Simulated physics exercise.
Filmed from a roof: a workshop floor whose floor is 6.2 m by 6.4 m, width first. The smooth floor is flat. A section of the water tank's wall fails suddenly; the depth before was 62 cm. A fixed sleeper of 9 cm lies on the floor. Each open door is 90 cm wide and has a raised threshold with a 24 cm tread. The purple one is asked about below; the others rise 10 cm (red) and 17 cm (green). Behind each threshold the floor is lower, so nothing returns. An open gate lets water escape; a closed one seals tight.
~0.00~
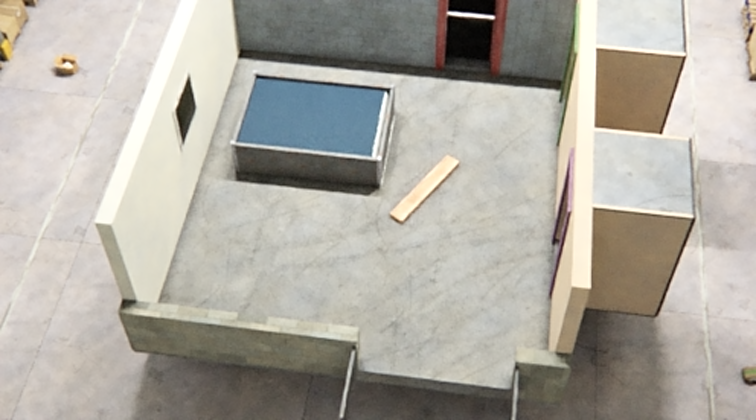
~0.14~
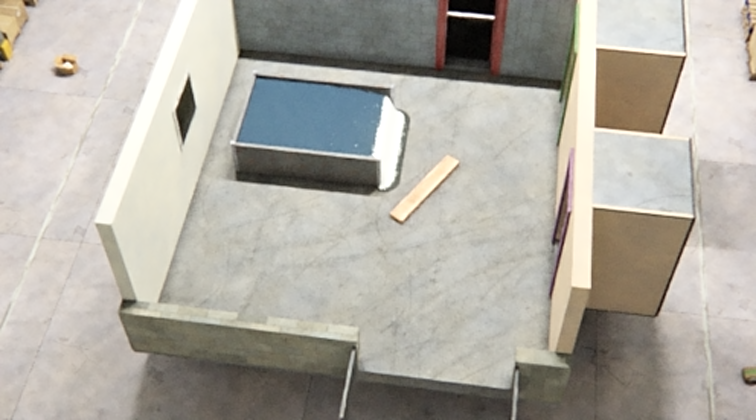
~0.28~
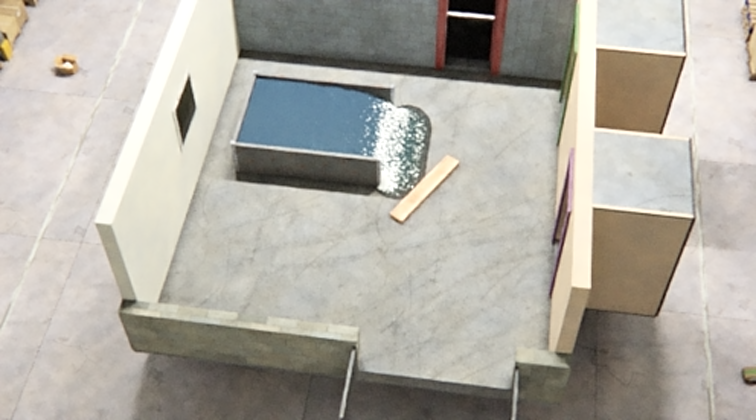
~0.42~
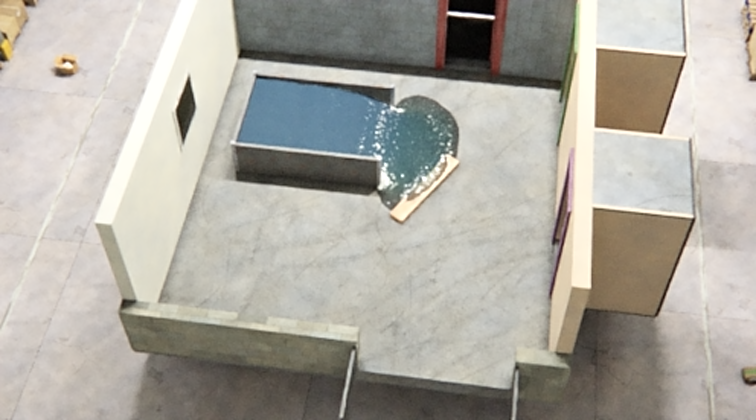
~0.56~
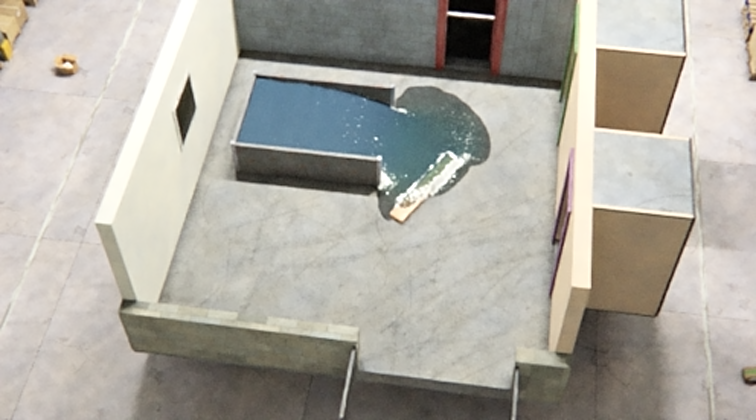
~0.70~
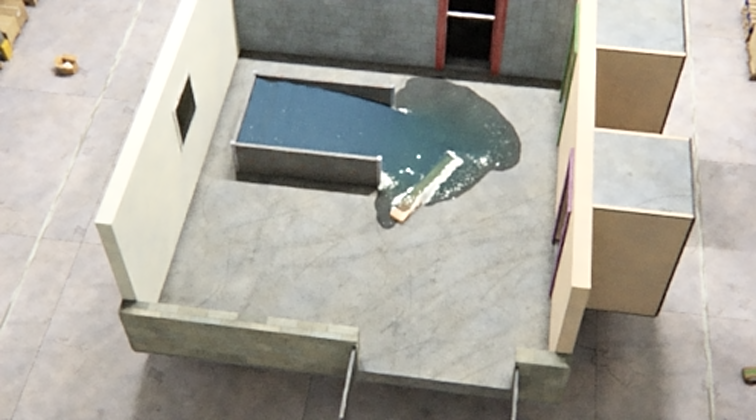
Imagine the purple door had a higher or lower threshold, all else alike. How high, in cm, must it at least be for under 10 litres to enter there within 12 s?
Close to 11.5 cm is just enough.
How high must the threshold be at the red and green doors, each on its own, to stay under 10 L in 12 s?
About 13.0 cm at red and 28 cm at green.
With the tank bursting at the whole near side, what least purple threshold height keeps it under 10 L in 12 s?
About 10.0 cm.
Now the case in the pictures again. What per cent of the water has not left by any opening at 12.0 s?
Roughly 70 in a hundred.
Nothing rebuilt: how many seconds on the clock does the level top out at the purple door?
At about 2.4 s.
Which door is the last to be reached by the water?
Last comes the purple one.
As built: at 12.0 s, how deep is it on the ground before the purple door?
Roughly 3.0 cm deep.
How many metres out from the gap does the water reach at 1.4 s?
Some 3.6 m out.
After 1.4 s water covers 30 % of the floor, deepest (34 cm) near (429, 173); it has not reached the purple door.
After 3.0 s water covers 45 % of the floor, deepest (31 cm) near (559, 83); 15 cm at the purple door, 3 litres in over its 13 cm threshold.
After 12.0 s water covers 95 % of the floor, deepest (9 cm) near (262, 344); 3 cm at the purple door, 5 litres in over its 13 cm threshold.
At the purple door as built, the water arrived by 1.9 s and peaked near 16 cm at 2.4 s.
Run again over the same 12 s with other heights there, 14 litres in over 10.5 cm, 3 litres over 14 cm. The limit of 10 litres is kept from about 11.5 cm up.
